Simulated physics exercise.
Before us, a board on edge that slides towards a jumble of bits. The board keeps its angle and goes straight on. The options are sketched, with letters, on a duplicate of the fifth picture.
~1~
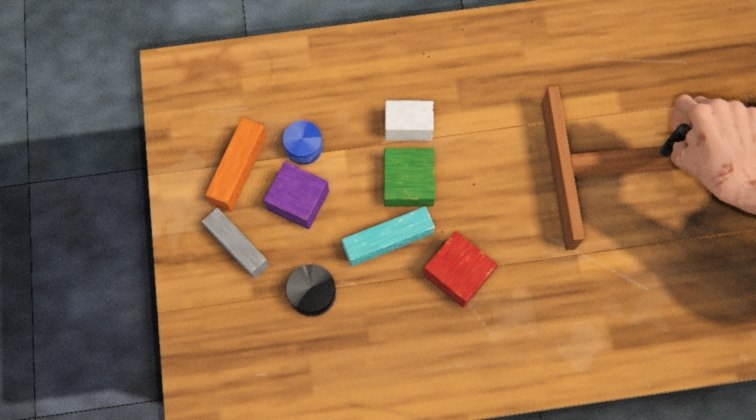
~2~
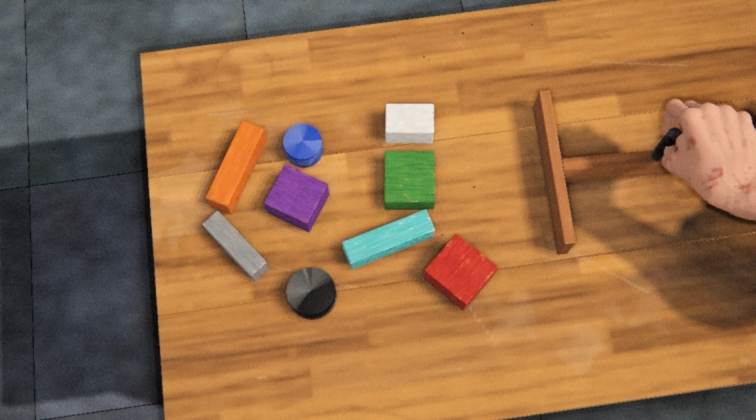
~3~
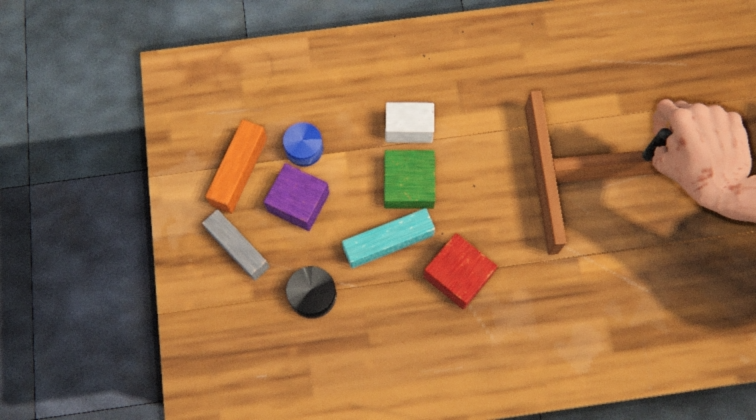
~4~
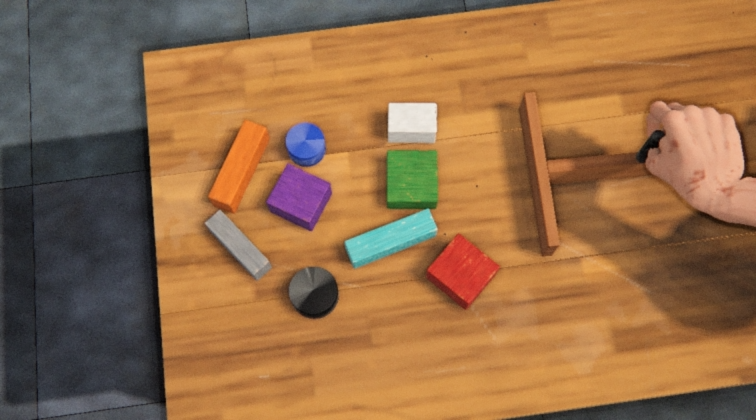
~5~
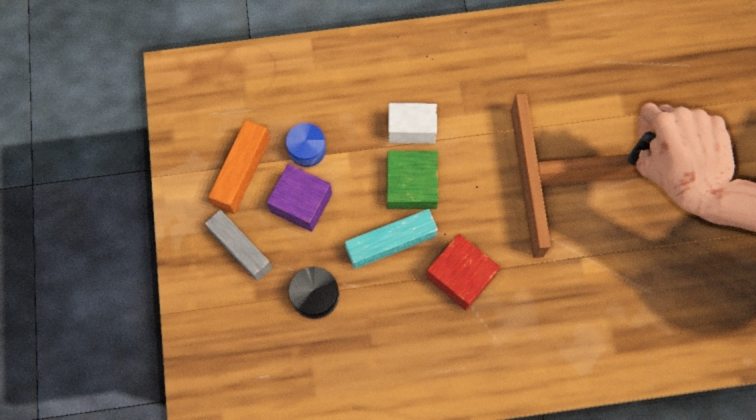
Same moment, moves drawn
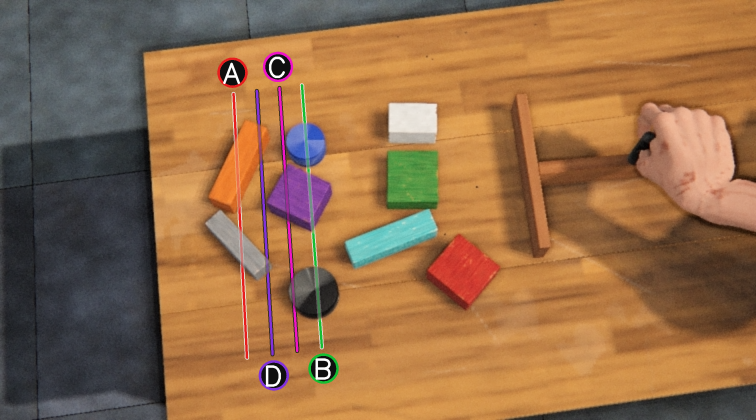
A hand at the right grips the handle of a brown wooden board on edge, seen from above on a wood-grained tabletop over grey tiles. To its left lie orange, grey and turquoise bars, purple, green, white and red blocks, and blue and black round pieces. The hand slides the board a short way left, without touching the pieces, while the view shifts very slightly.
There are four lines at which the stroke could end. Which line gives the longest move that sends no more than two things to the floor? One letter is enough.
No farther than A.
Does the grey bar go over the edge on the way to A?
Yes.
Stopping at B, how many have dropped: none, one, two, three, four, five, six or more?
In all, none.
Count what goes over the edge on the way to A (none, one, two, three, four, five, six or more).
Two.
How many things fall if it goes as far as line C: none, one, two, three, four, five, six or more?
In all, none.
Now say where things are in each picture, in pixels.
Grey bar (236, 243); green block (409, 177); blue tin (303, 143), in the first frame.
Board (557, 165); red block (460, 272), in the second frame.
Board (549, 165); black tin (312, 293), in the third frame.
Board (542, 167); turquoise bar (391, 239), in the fourth frame.
Board (533, 168); grey bar (239, 246); green block (412, 180); blue tin (306, 145), in the fifth frame.
On the marked copy, A at (240, 220); B at (312, 211); C at (288, 214); D at (264, 217).
With A. Early on, board (428, 182); red block (430, 295); white block (390, 127).
Further on, board (323, 196); grey bar (215, 254); orange bar (212, 166).
At the end, board (239, 207); orange bar over the edge; grey bar over the edge; two fallen.
As for the rest, B is within the limit but short; C is within the limit but short; D is within the limit but short.
